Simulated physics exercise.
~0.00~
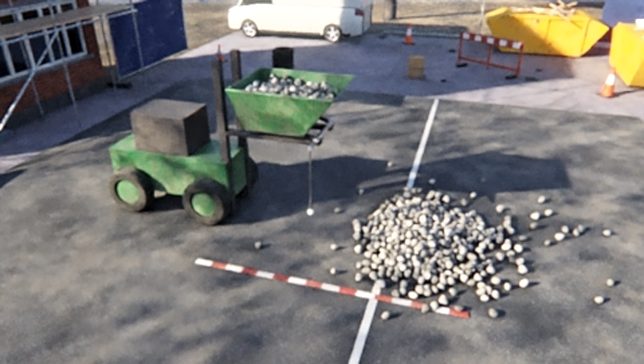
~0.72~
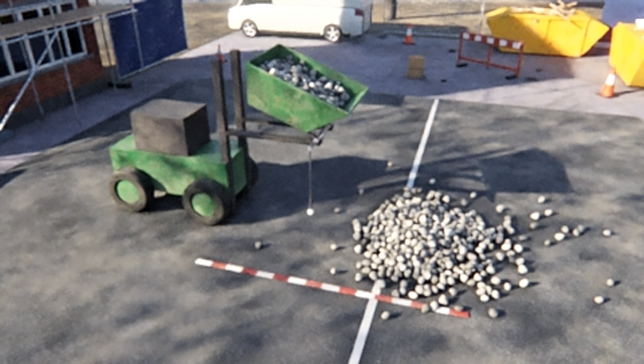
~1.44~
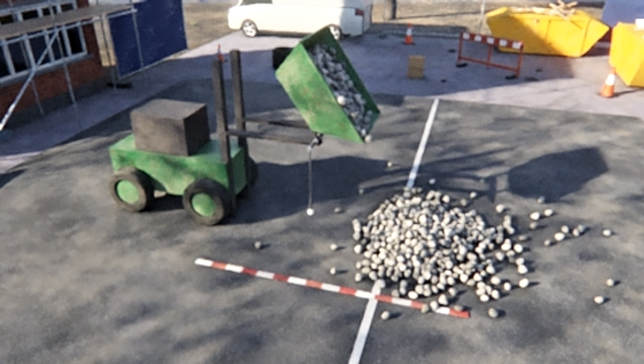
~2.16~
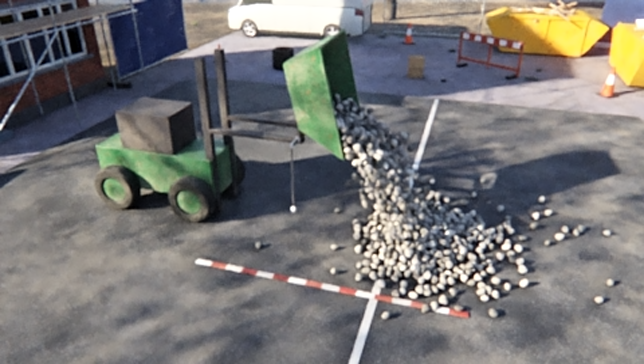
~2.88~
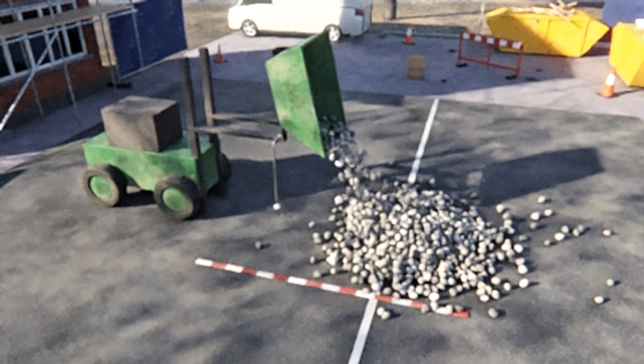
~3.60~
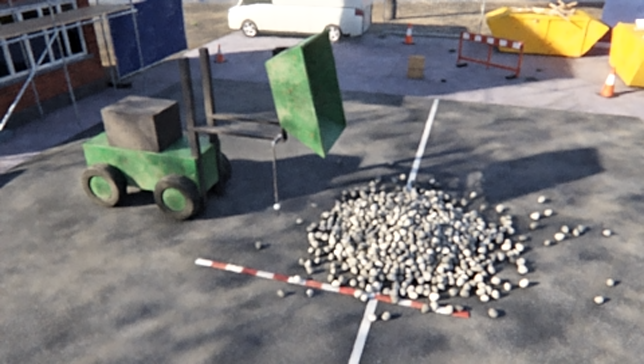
On a paved yard beside a brick building, a green fork truck tipped its raised skip steeply to the right and backed away a little as pale stones poured onto the loose heap, leaving the skip empty and the pile larger, spread across the painted line.
